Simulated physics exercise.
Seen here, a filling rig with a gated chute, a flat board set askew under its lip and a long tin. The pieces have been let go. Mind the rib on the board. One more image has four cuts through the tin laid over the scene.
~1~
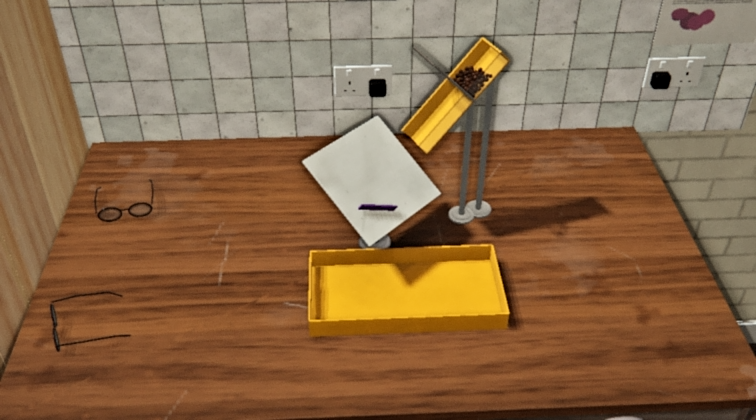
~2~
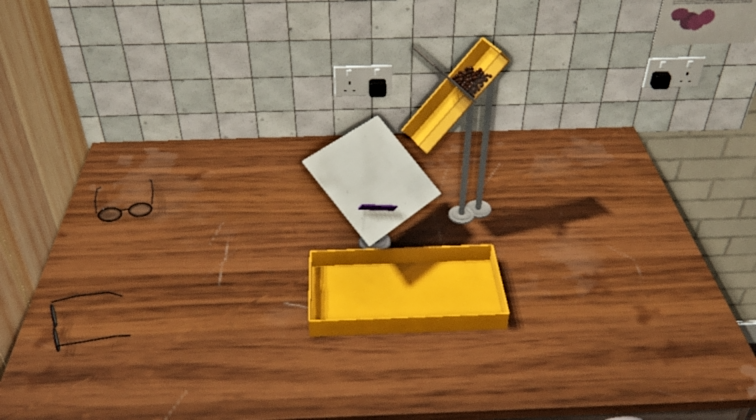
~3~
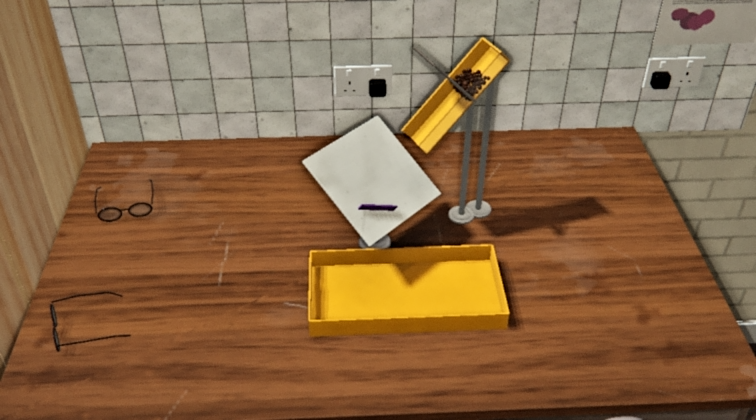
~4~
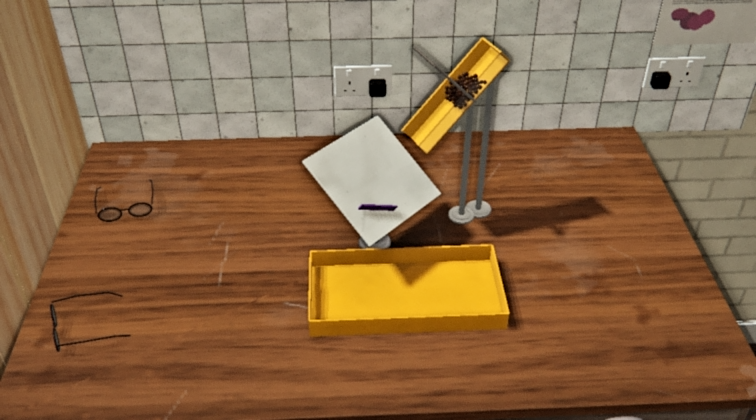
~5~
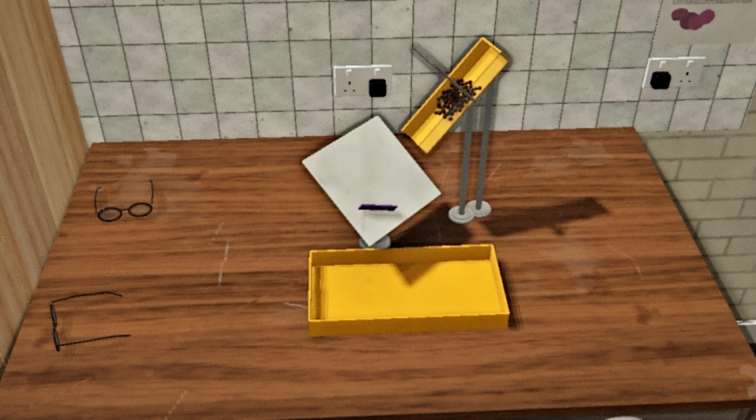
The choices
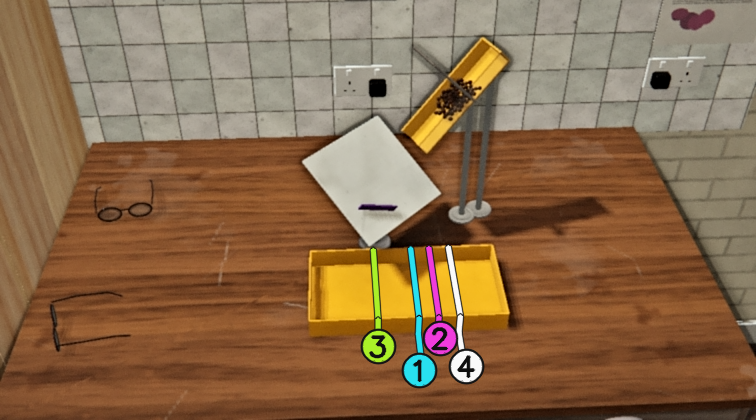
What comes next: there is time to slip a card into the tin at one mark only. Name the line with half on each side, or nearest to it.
Best: 2.
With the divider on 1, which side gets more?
More lands on the right.
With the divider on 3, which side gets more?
The right side.
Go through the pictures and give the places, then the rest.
In the first picture, load behind the gate at (471, 79), chocolate balls; lip of the chute at (419, 146), sloping fairly steeply.
In the second picture, middle of the board at (374, 178), tilted fairly steeply; middle of its low edge at (407, 219); of its high edge at (342, 137).
In the third picture, front corners of the tin at (309, 321) and (509, 313), empty; front of the load at (463, 95).
In the fourth picture, middle of the load at (462, 87); its front at (447, 98), about a quarter of the way to the lip; rib from (362, 205) to (398, 206).
In the fifth picture, middle of the load at (454, 96); its front at (436, 113), about half of the way to the lip.
On the marked copy, line 1 crosses the front rim at (419, 317); line 2 crosses the front rim at (438, 316); line 3 crosses the front rim at (378, 318); line 4 crosses the front rim at (460, 315).
Choosing 1, of what is caught, a small part on the left of the divider, most on the right.
Choosing 2, of what is caught, about a third on the left of the divider, about two thirds on the right.
Choosing 3, of what is caught, a small part on the left of the divider, most on the right.
Choosing 4, of what is caught, most on the left of the divider, a small part on the right.
